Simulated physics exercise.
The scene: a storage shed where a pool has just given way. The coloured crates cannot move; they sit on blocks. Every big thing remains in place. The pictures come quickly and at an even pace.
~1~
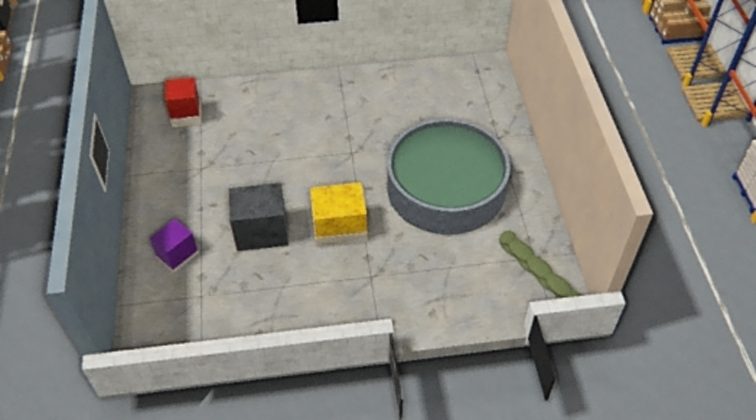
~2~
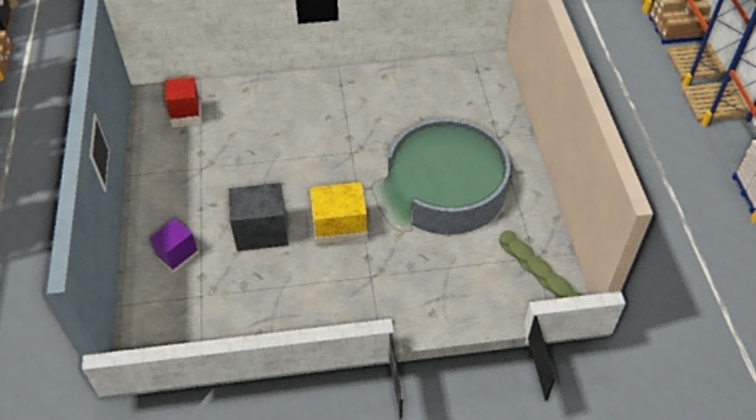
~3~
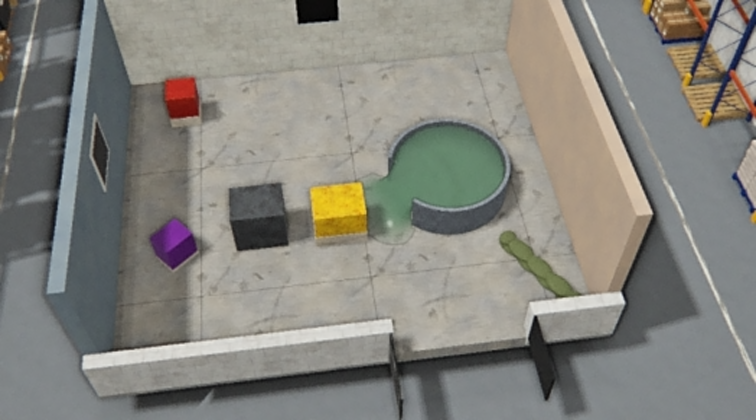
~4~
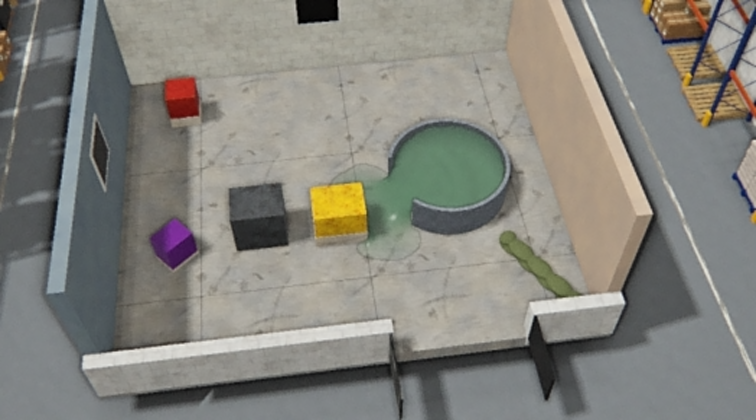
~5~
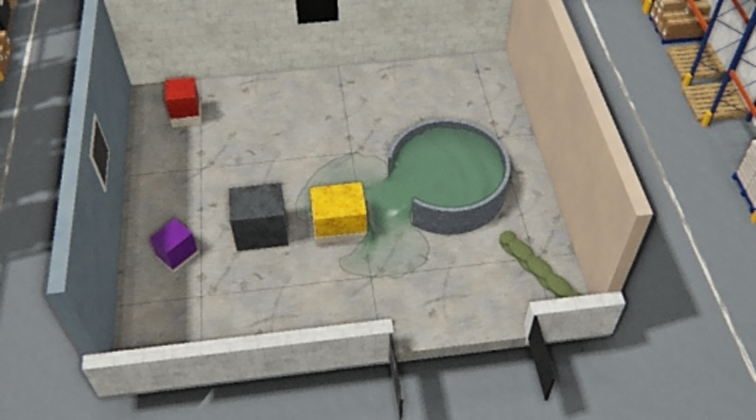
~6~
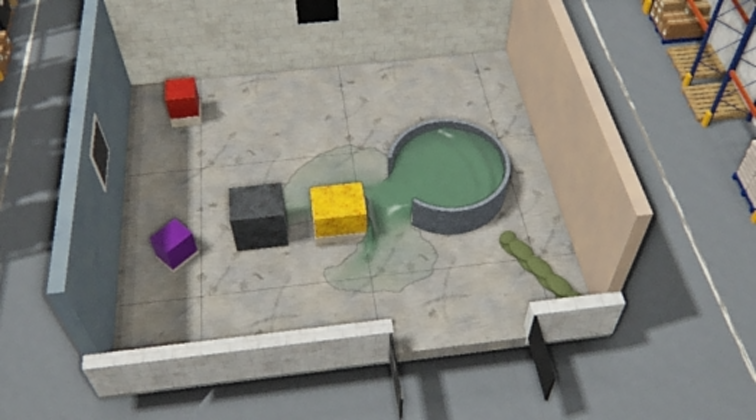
In a storage shed, a round pool of green water gave way on its left side, and the water poured out, ran to the yellow block and spread around it toward the dark block.
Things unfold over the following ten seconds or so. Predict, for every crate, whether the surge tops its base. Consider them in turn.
My prediction: The yellow crate gets topped; the red crate does not get topped; the purple crate gets topped.
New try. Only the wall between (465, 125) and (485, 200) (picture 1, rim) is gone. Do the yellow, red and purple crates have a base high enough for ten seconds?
My take: Yellow is untouched, red is untouched and purple gets flooded.
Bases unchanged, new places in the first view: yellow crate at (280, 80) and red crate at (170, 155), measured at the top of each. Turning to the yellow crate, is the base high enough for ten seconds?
I'd say the yellow crate is not reached.
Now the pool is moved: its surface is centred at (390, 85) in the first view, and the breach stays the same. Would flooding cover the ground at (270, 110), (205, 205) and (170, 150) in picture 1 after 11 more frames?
Taking the three spots in order: Swamped, swamped, swamped.
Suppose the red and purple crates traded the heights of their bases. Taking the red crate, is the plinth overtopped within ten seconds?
Well, the red one is inundated then.
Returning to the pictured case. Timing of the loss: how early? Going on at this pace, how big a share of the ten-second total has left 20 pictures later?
About 45 per cent.
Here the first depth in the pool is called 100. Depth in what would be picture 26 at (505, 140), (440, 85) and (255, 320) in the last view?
Around 0, 0 and 6 percent, in that order.
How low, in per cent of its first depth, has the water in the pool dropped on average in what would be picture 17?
My reading is 52 %.
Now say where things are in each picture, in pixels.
The pool at (448, 166) is whole and still, in the first frame.
Water pours out at (396, 196) and has run to (380, 183), in the second frame.
The front is at a hidden place, out from the gap at (396, 198), in the third frame.
Water pours out at (396, 199) and has run to a hidden place, in the fourth frame.
The front is at (301, 203), out from the gap at (396, 199), in the fifth frame.
The front is at a hidden place, out from the gap at (396, 198), in the sixth frame.
A moment on, water covers 20 % of the floor; the yellow crate water round its plinth, the red crate not reached, the purple crate not reached.
Next, water covers 40 % of the floor; the yellow crate water round its plinth, the red crate water round its plinth, the purple crate water round its plinth.
Then, water covers 55 % of the floor; the yellow crate water round its plinth, the red crate water round its plinth, the purple crate water round its plinth.
Later, water covers 60 % of the floor; the yellow crate water round its plinth, the red crate water round its plinth, the purple crate water round its plinth.
In the end, water covers 80 % of the floor; the yellow crate was topped, the red crate stayed above the water, the purple crate was topped.
